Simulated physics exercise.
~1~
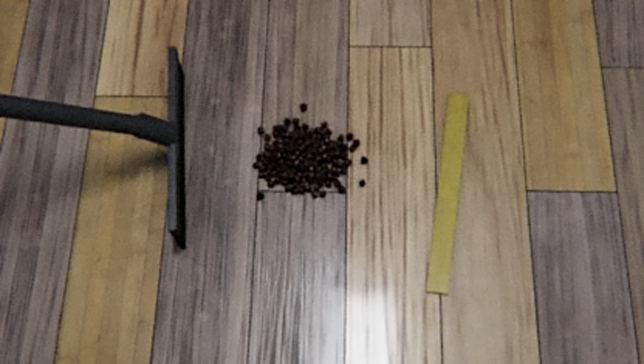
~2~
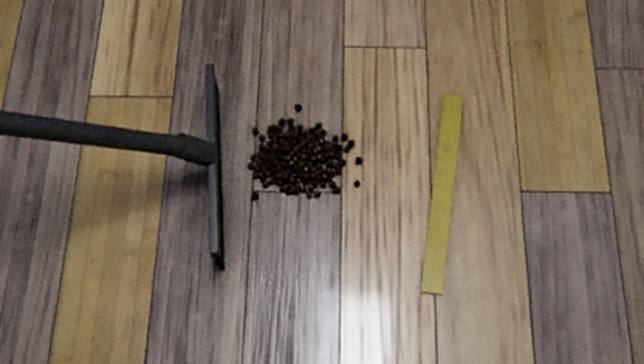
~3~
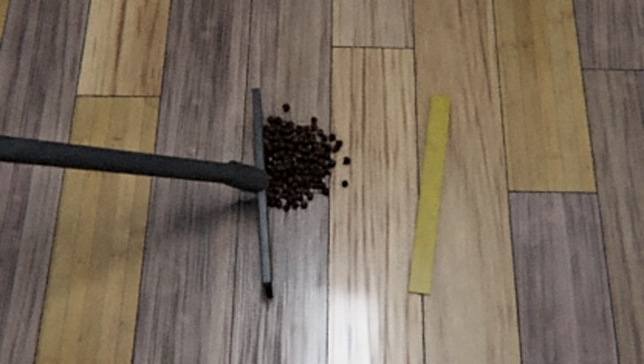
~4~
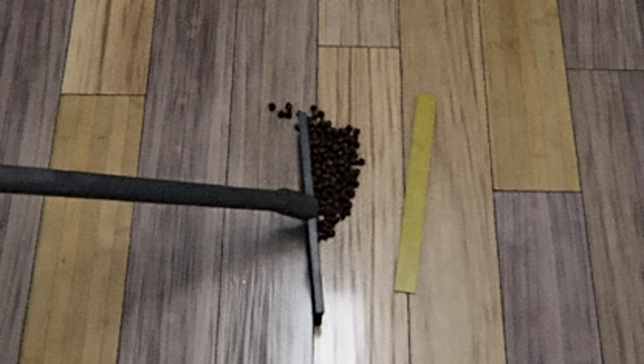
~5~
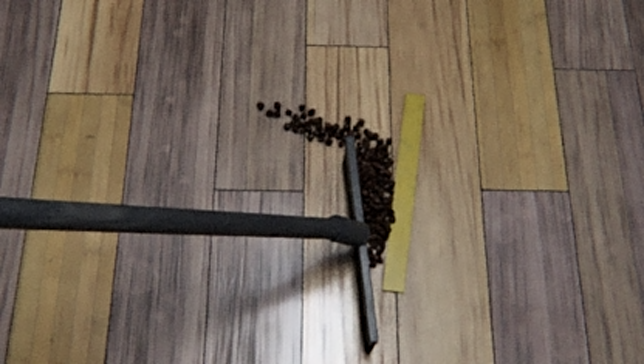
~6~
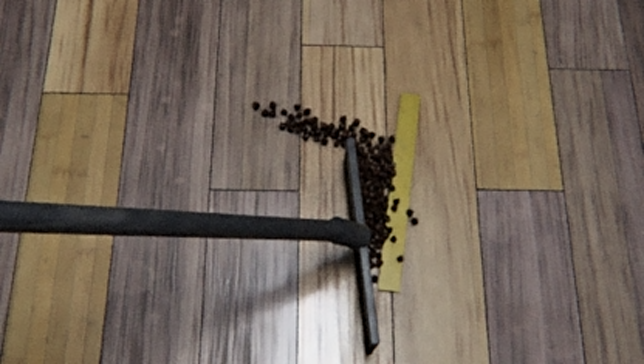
A dark squeegee slid rightwards across a wooden floor into a pile of coffee beans and pushed them towards a yellow strip, while some trailed off past its top end. It stopped just short, with a few beans on the strip.
